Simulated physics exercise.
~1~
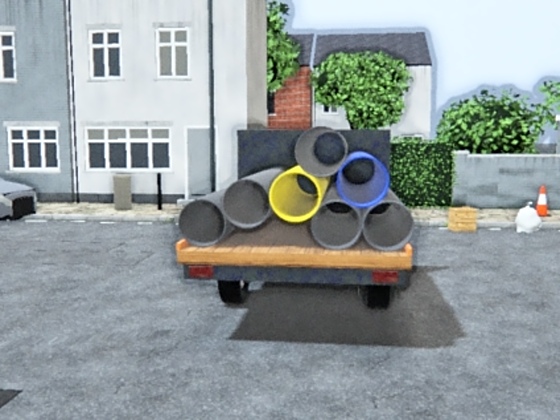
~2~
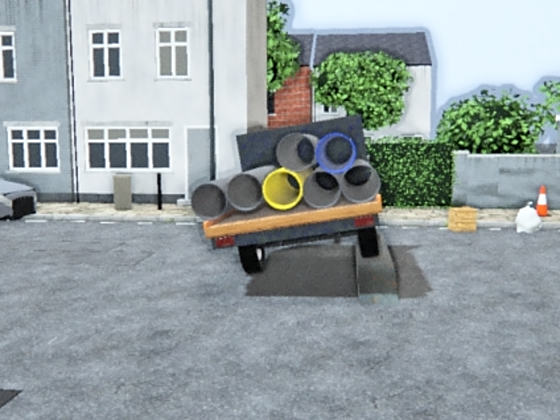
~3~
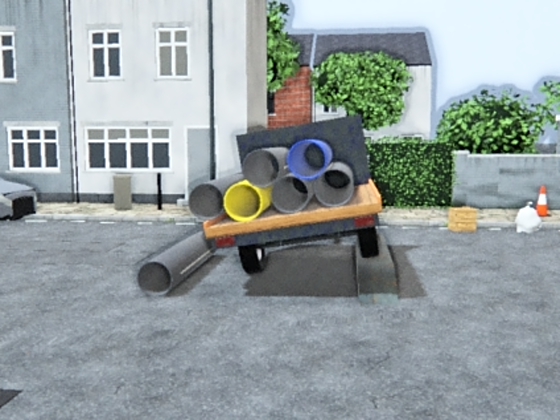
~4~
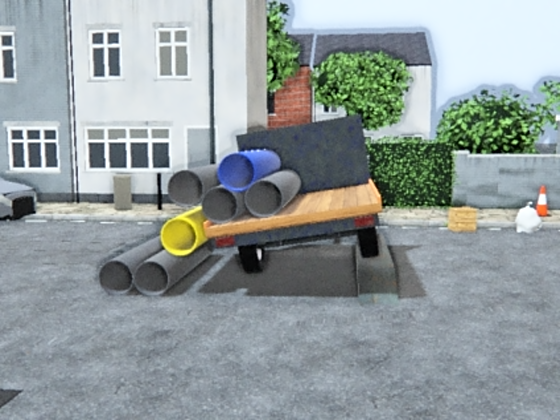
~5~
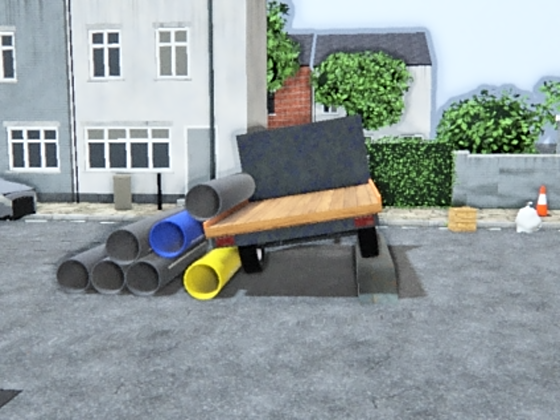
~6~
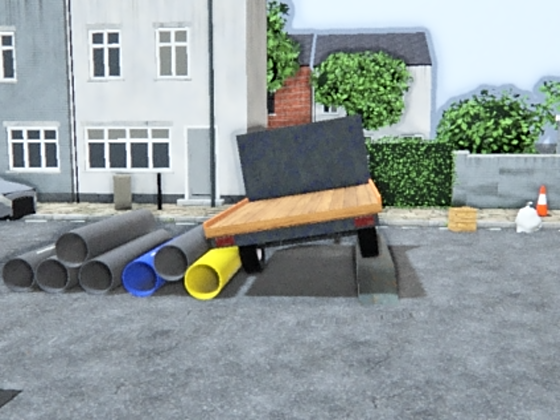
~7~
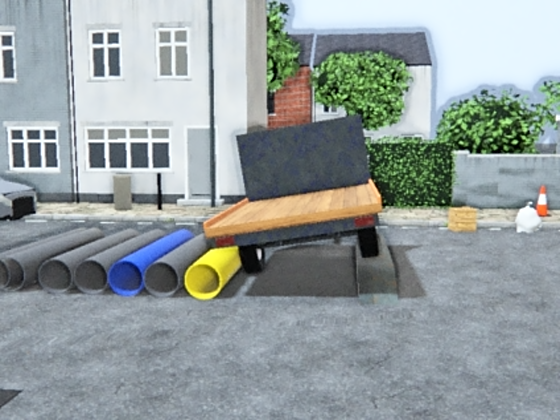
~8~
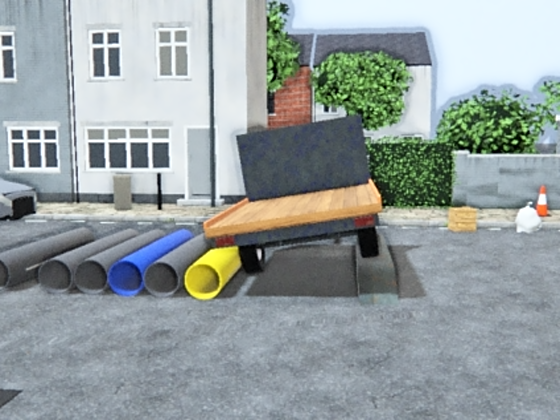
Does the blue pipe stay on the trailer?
No, the blue pipe rolls off the left side and ends up on the ground with the others, including the yellow one.
